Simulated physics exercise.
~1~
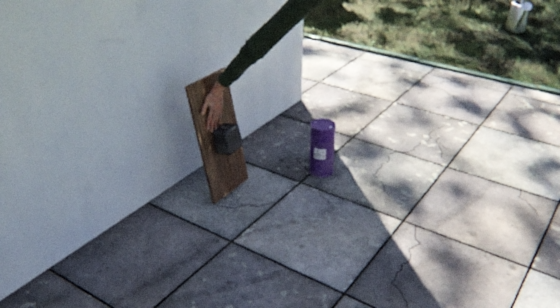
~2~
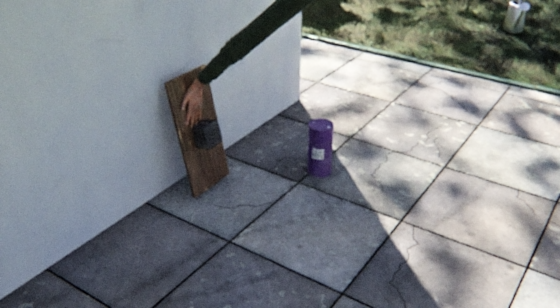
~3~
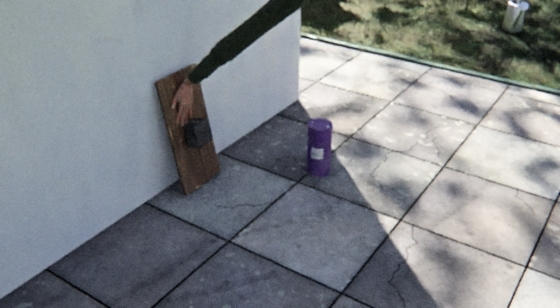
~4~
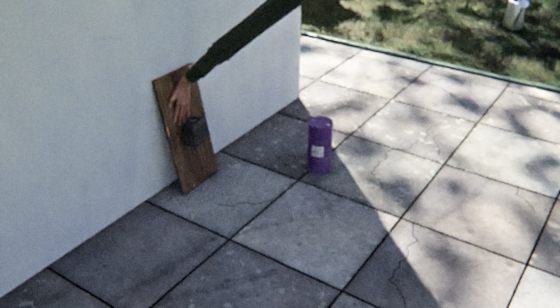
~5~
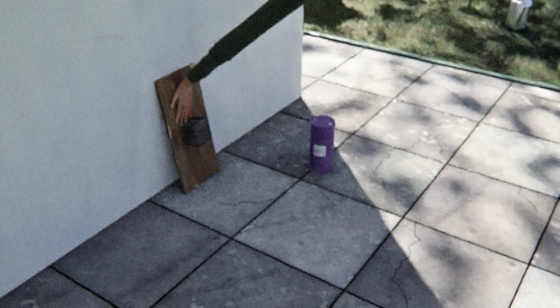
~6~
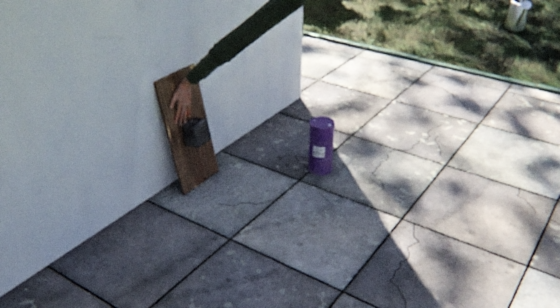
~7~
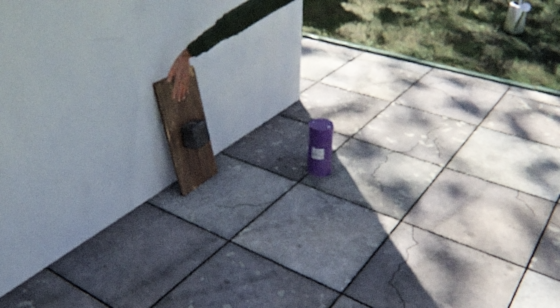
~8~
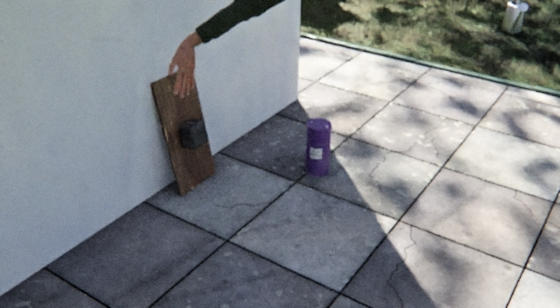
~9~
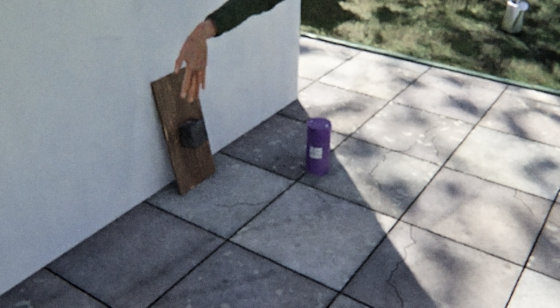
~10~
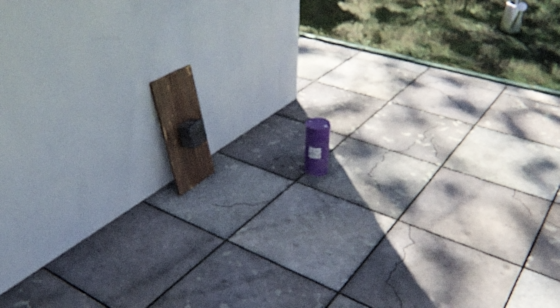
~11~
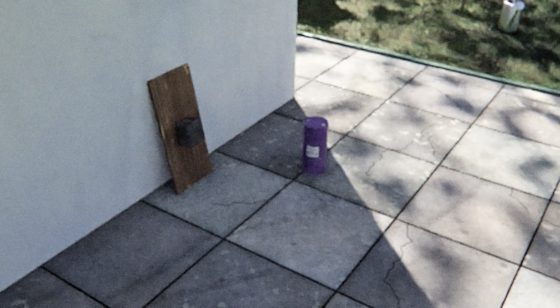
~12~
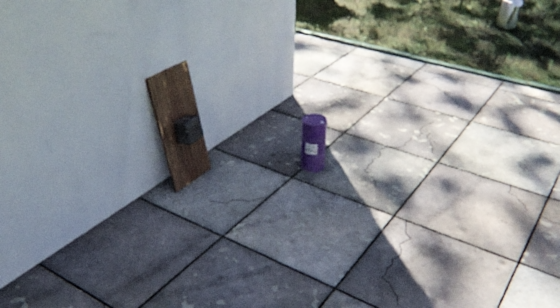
To begin with, a hand reaches in from the upper right and holds a brown board with a dark block on its face, on grey paving beside a pale wall, while a purple canister stands to the right. The hand moves the board left until it leans against the wall. It keeps hold there for a while, and the board stays steady. Then the fingers slide up to the top edge, let go and draw back out of view. The board remains leaning with the block still on it, and the canister stands where it was.
